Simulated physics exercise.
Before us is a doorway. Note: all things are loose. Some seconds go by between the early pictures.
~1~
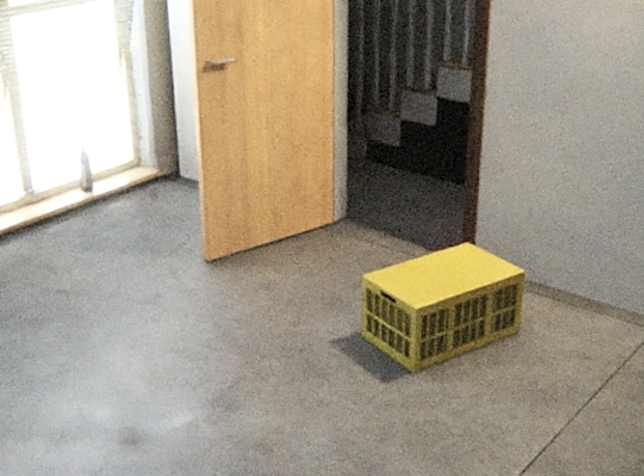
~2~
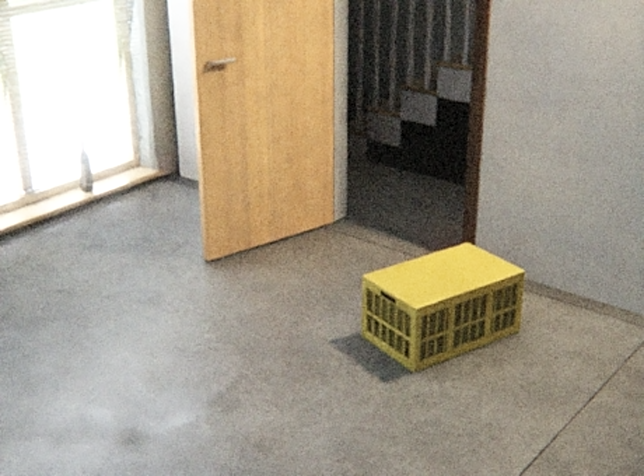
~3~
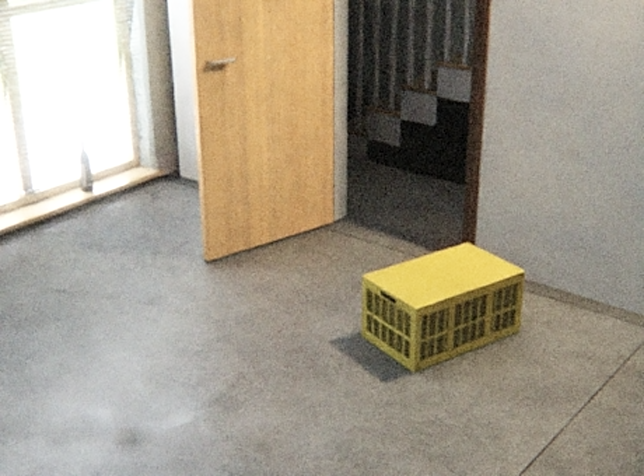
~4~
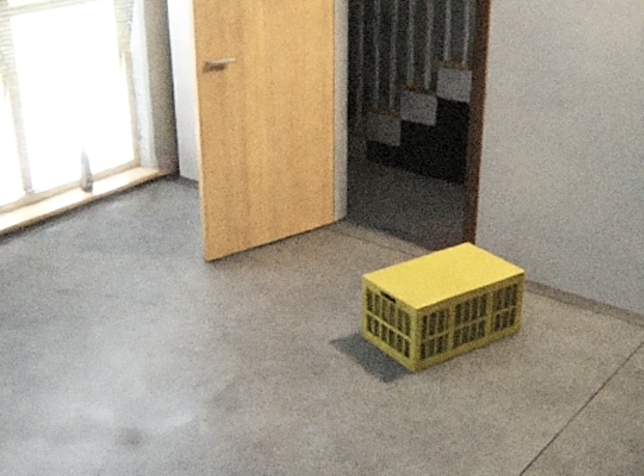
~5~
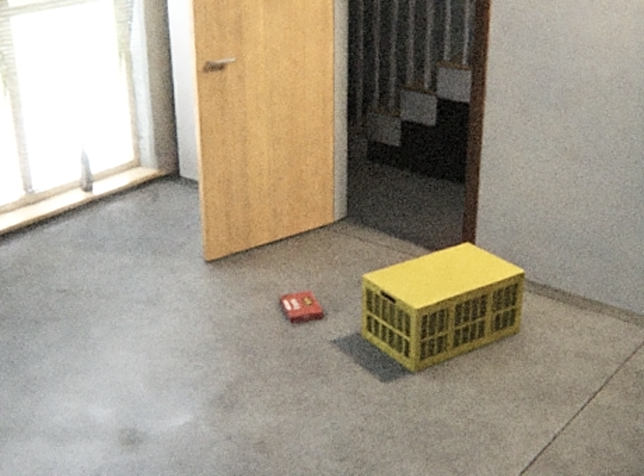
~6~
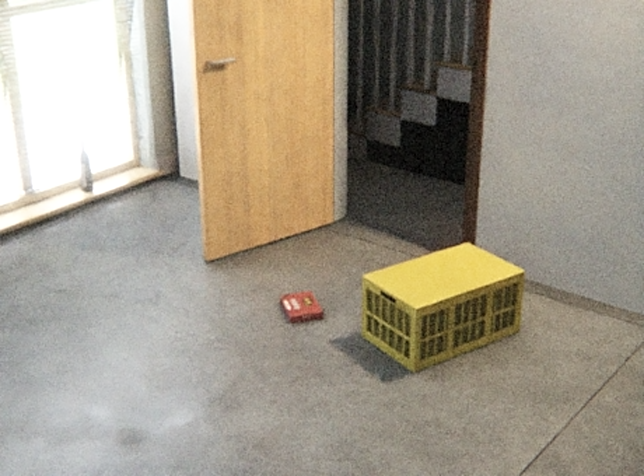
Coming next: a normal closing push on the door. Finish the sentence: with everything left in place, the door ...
The door swings fully into its frame.
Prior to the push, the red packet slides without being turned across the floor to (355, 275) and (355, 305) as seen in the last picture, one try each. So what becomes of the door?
First, it jams; second, it closes.
Then, 0.50 s after the last picture, door at 89°.
Then, 0.90 s after the last picture, door at 63°.
Then, 1.30 s after the last picture, door at 34°.
Then, 1.60 s after the last picture, door at 11°.
At rest, door at 0°; both in place. Seen from the same camera at the end, red packet near (301, 307).
